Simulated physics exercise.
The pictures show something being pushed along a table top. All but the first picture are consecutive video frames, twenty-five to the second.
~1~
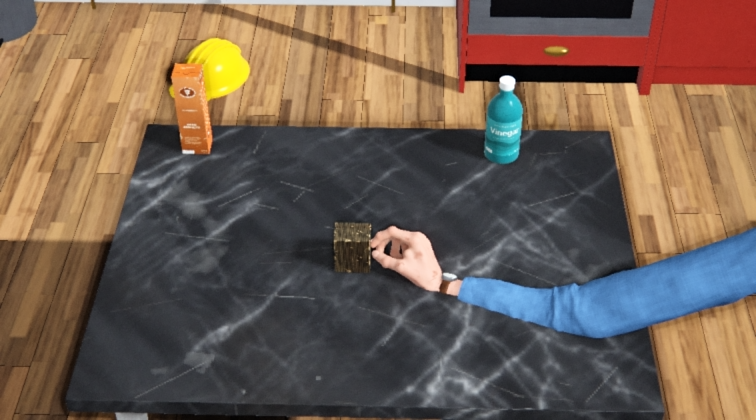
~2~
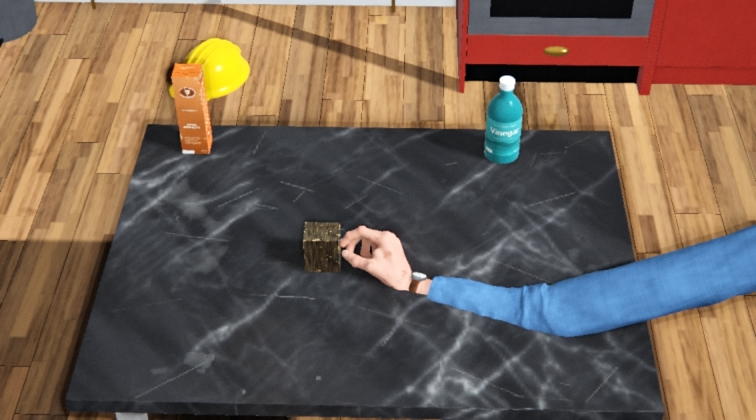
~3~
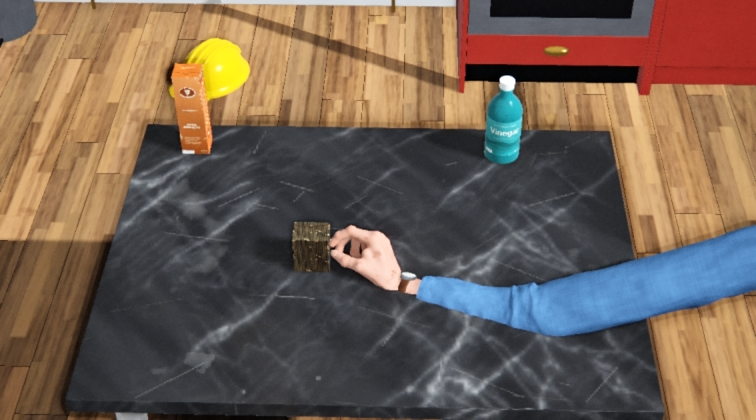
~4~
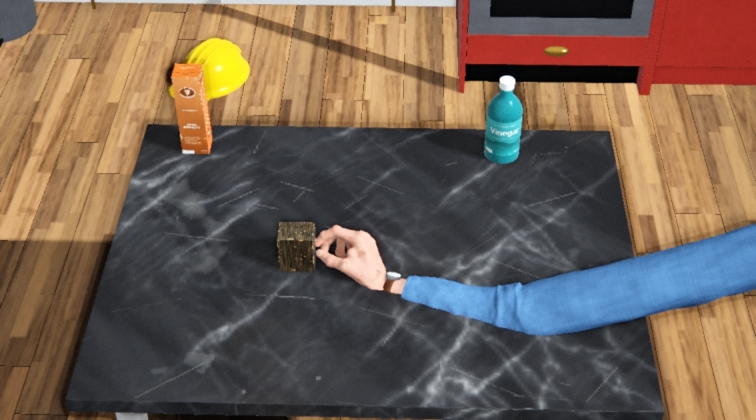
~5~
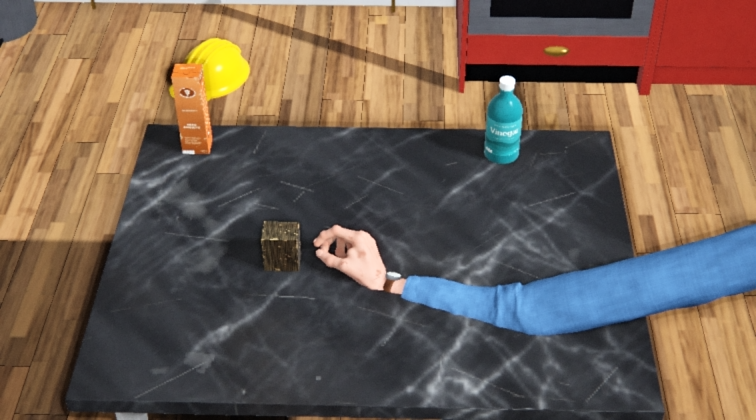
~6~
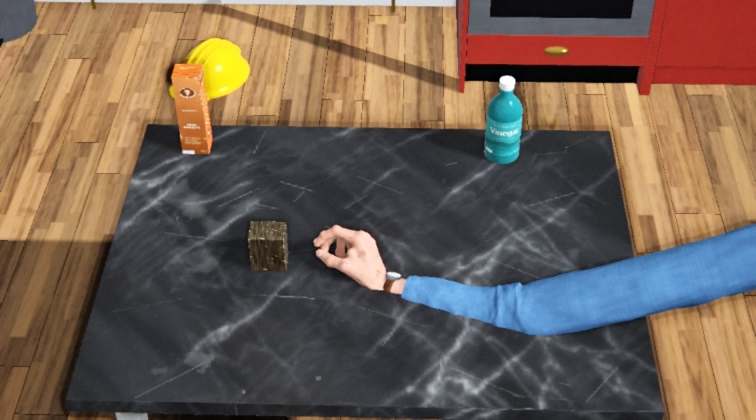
The footage shows a hand in a blue sleeve pushing a dark block leftward across a black marble-patterned table top, then the hand stays still while the block slides farther left, away from the fingers.
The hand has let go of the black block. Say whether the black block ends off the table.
The black block is still on the table.
Then, 0.10 s on from there, black block shifted about its own width near (248, 246).
Then, 0.20 s on from there, black block shifted about its own width near (243, 246).
In the end, moved from the start, black block. At the end, from the last picture's camera, black block near (243, 246).
